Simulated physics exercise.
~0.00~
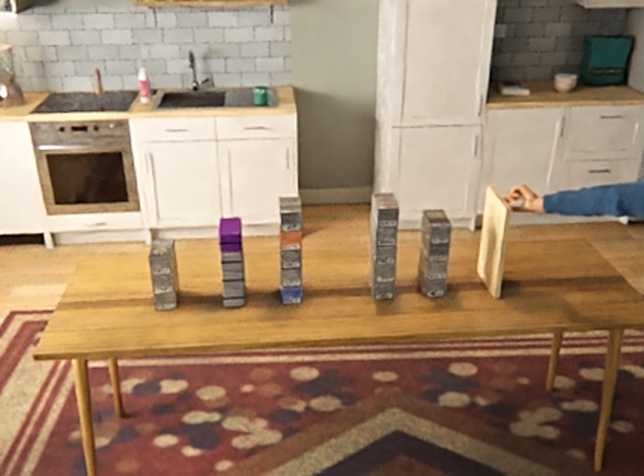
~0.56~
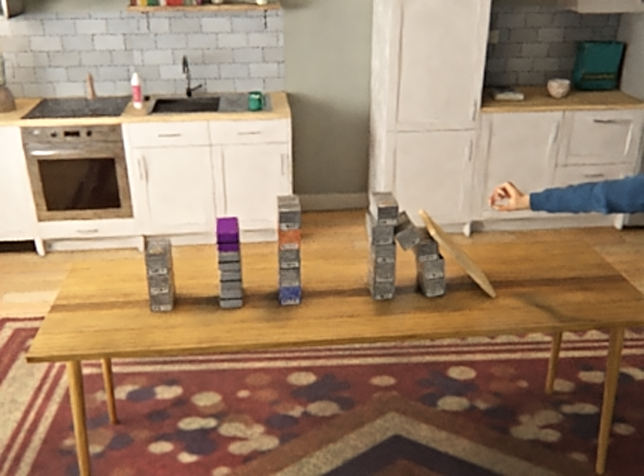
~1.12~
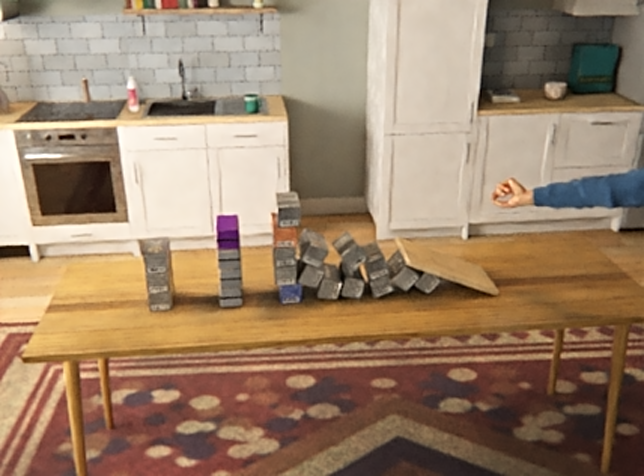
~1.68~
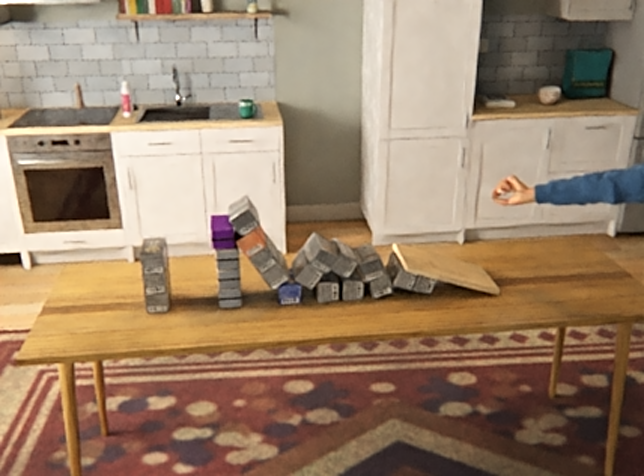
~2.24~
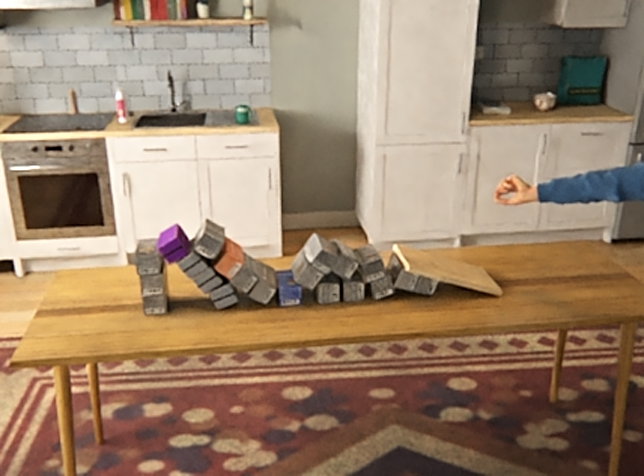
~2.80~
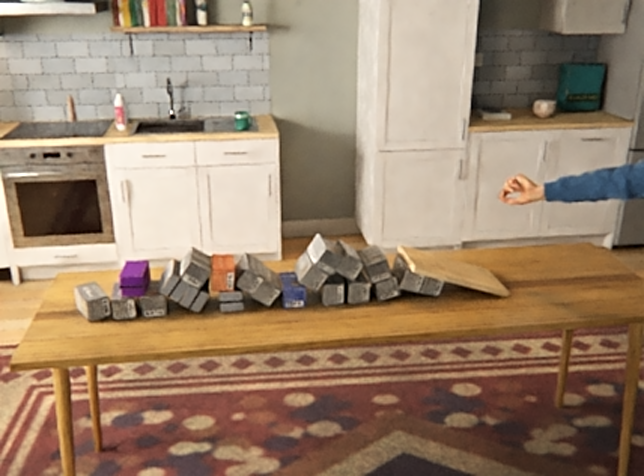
To begin with, five piles of small grey blocks, a few coloured purple, orange or blue, stand in a row on a wooden table in a kitchen, with an upright board at the right end. A hand in a blue sleeve pushes the board near its top, and it tips left into the nearest pile. That pile knocks over the next, which spills against the pile with the orange block. This one leans and topples into the purple-topped pile, which collapses onto the last. Finally the blocks lie in a low, jumbled line, orange and purple among them, while the blue one stays put.
